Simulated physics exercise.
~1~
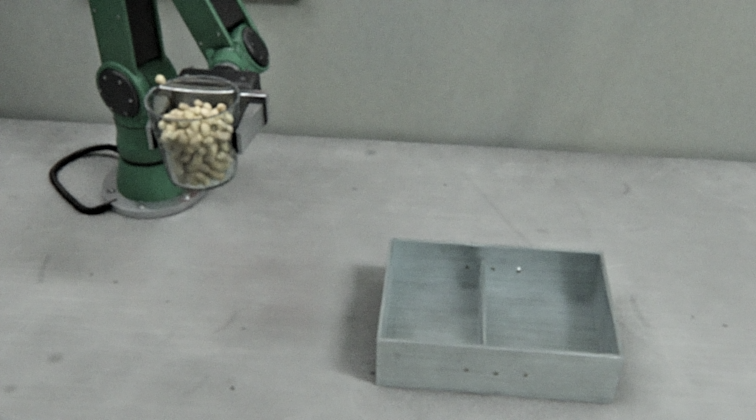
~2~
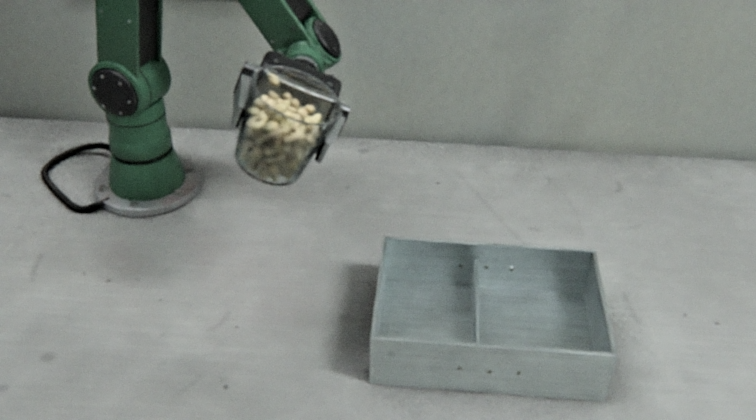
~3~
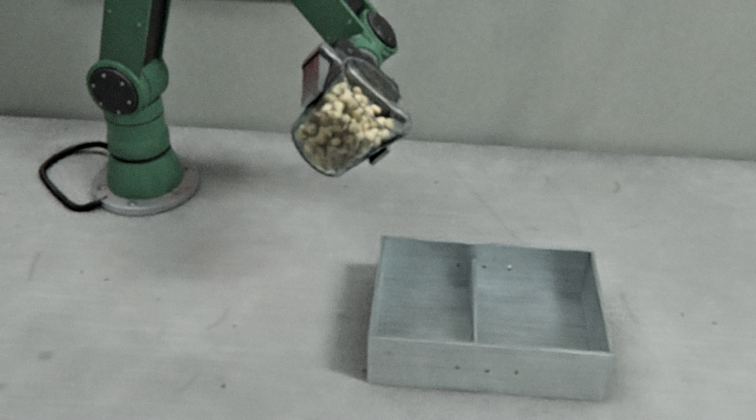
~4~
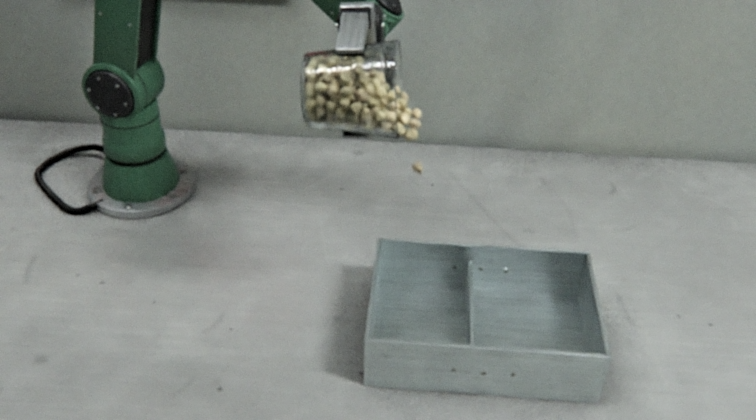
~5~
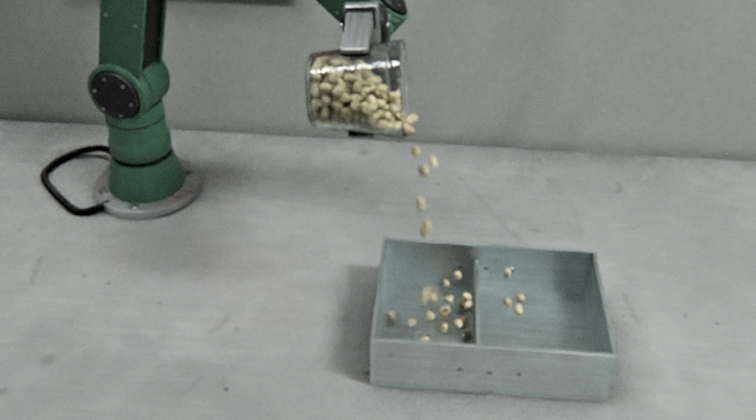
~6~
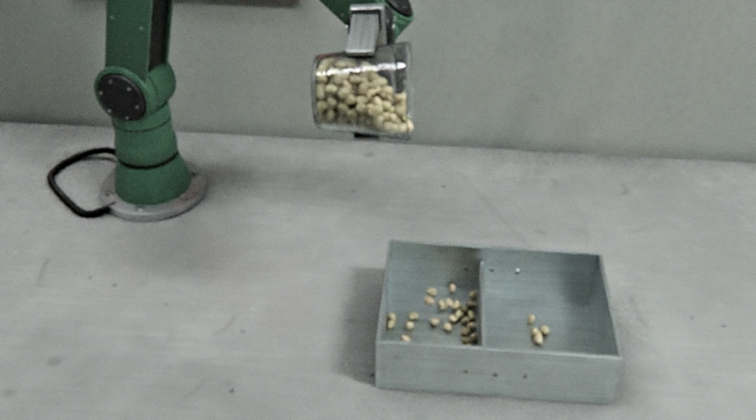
On a gray tabletop, a green robot arm carried a clear cup of pale beans to the right and tipped it over a divided box, spilling some, mostly into the left section with a few in the right, while most stayed in the cup.
